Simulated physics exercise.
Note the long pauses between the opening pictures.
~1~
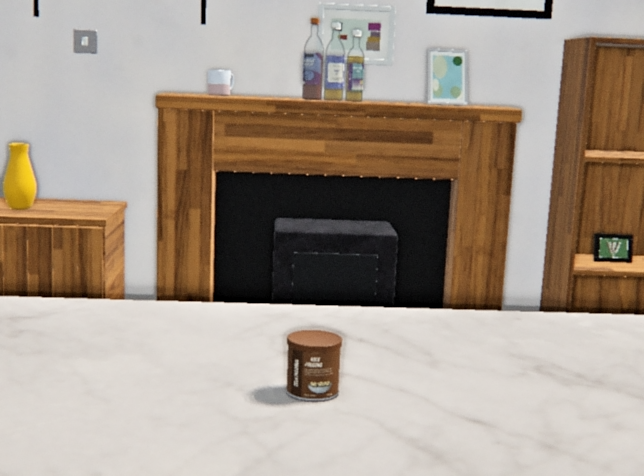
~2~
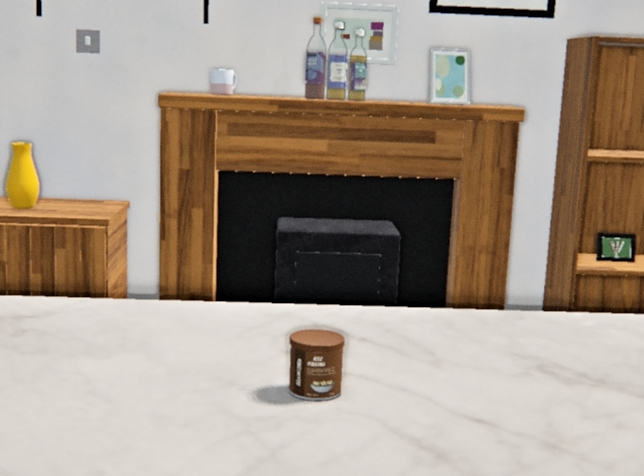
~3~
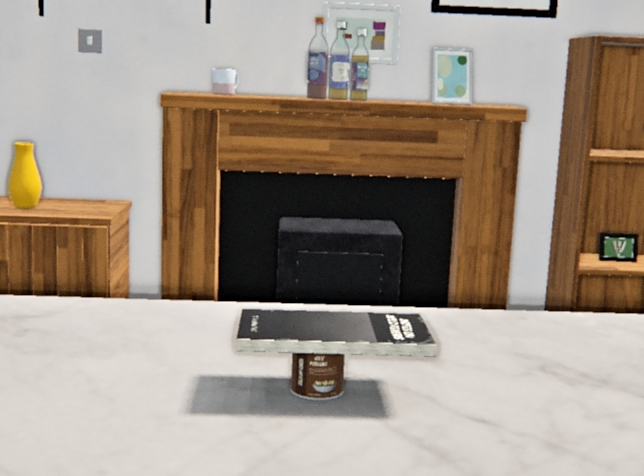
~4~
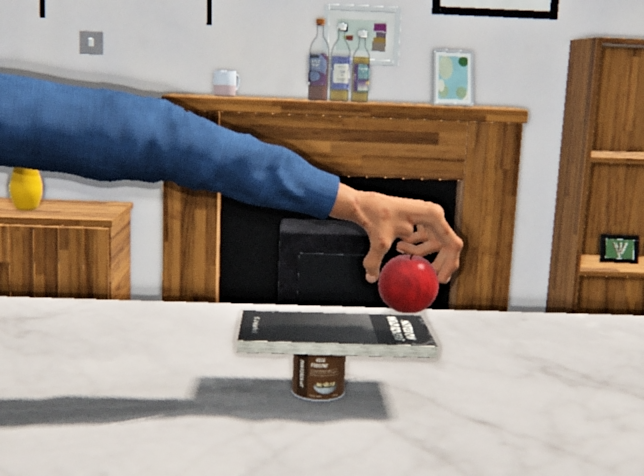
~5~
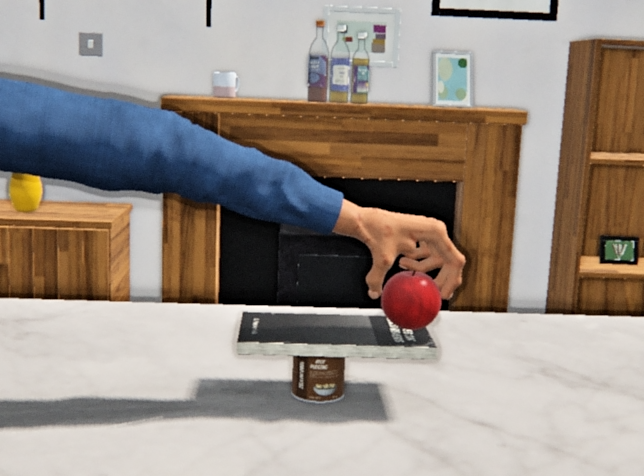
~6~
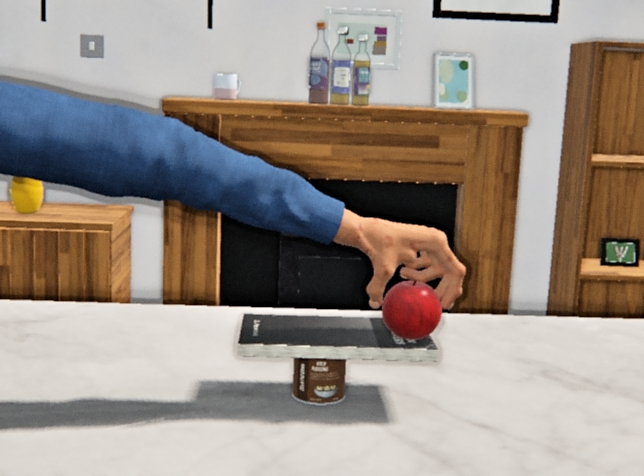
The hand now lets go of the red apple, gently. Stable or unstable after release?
I expect the stack to come down, at least in part.
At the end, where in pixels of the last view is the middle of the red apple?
I'd say around (516, 386) in the last view.
Then, 0.30 s after the last picture, red apple now fallen; black book tipped 39° from how it was.
Then, 0.40 s after the last picture, black book tipped 43° from how it was.
Then, 0.60 s after the last picture, black book tipped 27° from how it was.
Then, 0.80 s after the last picture, black book tipped 23° from how it was.
At rest, fallen, black book and red apple; brown tin in place. Seen from the same camera at the end, red apple near (516, 386). The stack gives way.
